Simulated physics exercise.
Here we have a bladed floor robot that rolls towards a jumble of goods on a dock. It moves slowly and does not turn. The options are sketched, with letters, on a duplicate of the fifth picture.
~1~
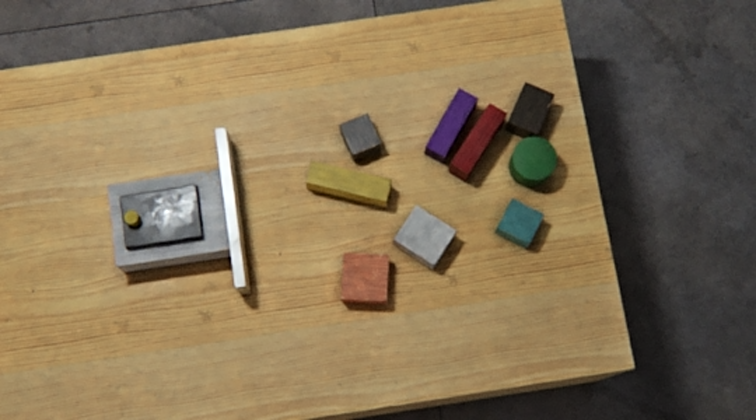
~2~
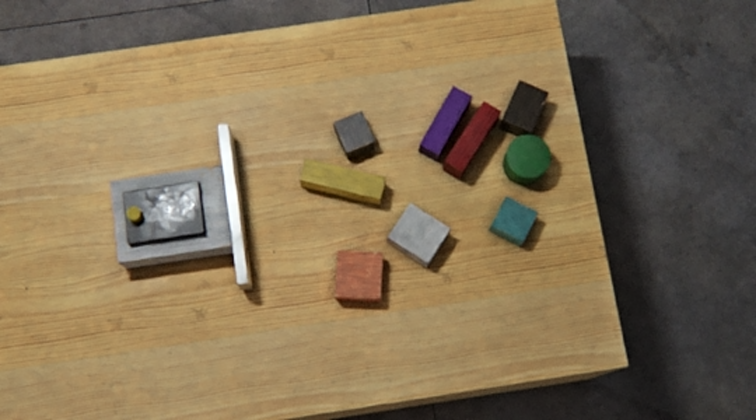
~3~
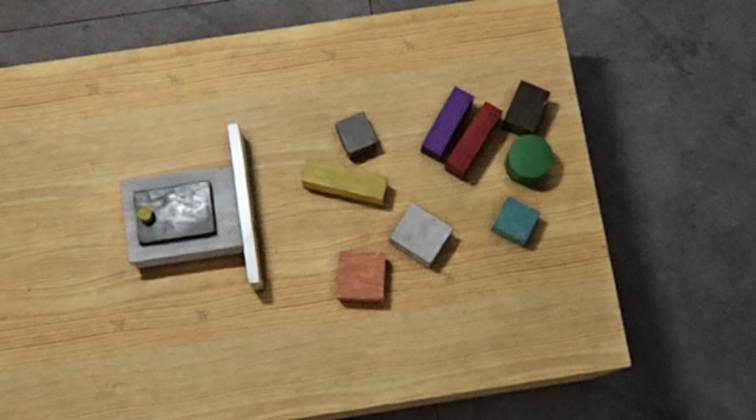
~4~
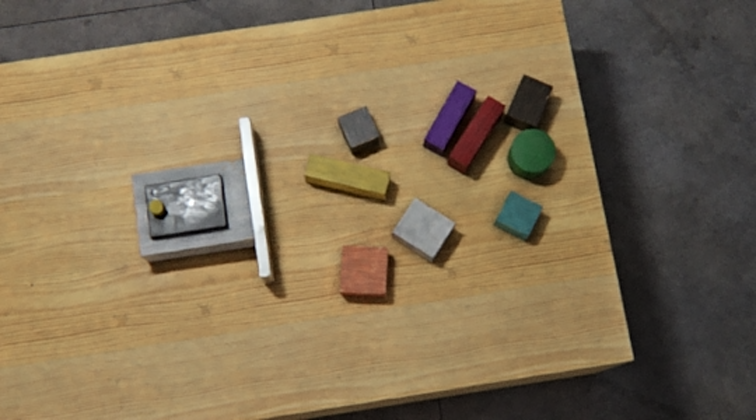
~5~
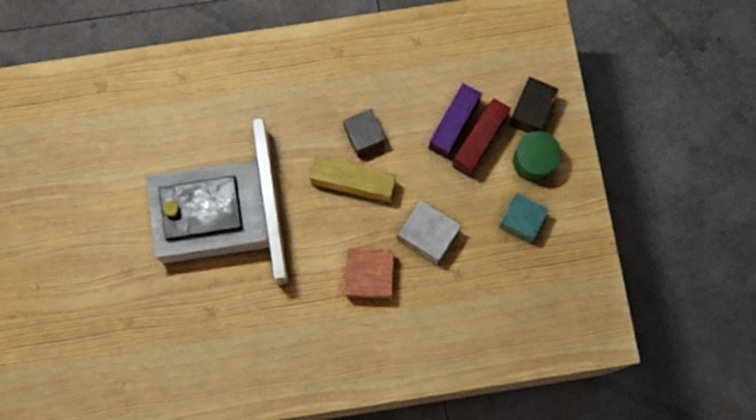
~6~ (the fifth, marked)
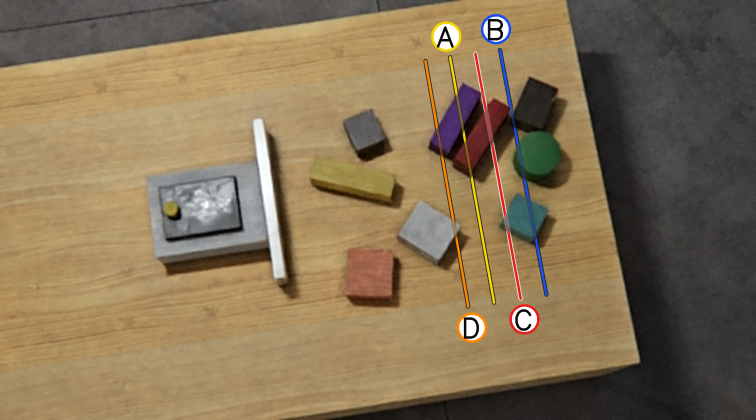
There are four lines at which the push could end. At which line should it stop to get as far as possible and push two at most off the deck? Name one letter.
The farthest such stop is B.
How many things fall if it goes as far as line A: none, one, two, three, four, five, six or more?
By then, none.
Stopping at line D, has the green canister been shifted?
No.
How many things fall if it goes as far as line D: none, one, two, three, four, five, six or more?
The count is none.
On the copy, A at (472, 177); B at (523, 169); C at (497, 173); D at (446, 181).
On B. First, robot (298, 193); orange crate (400, 277); grey crate (373, 134).
Then, robot (390, 179); black crate (540, 106); green canister (542, 157).
Finally, robot (462, 168); black crate over the edge; green canister over the edge; two fallen.
By contrast, A is within the limit but short; C is within the limit but short; D is within the limit but short.
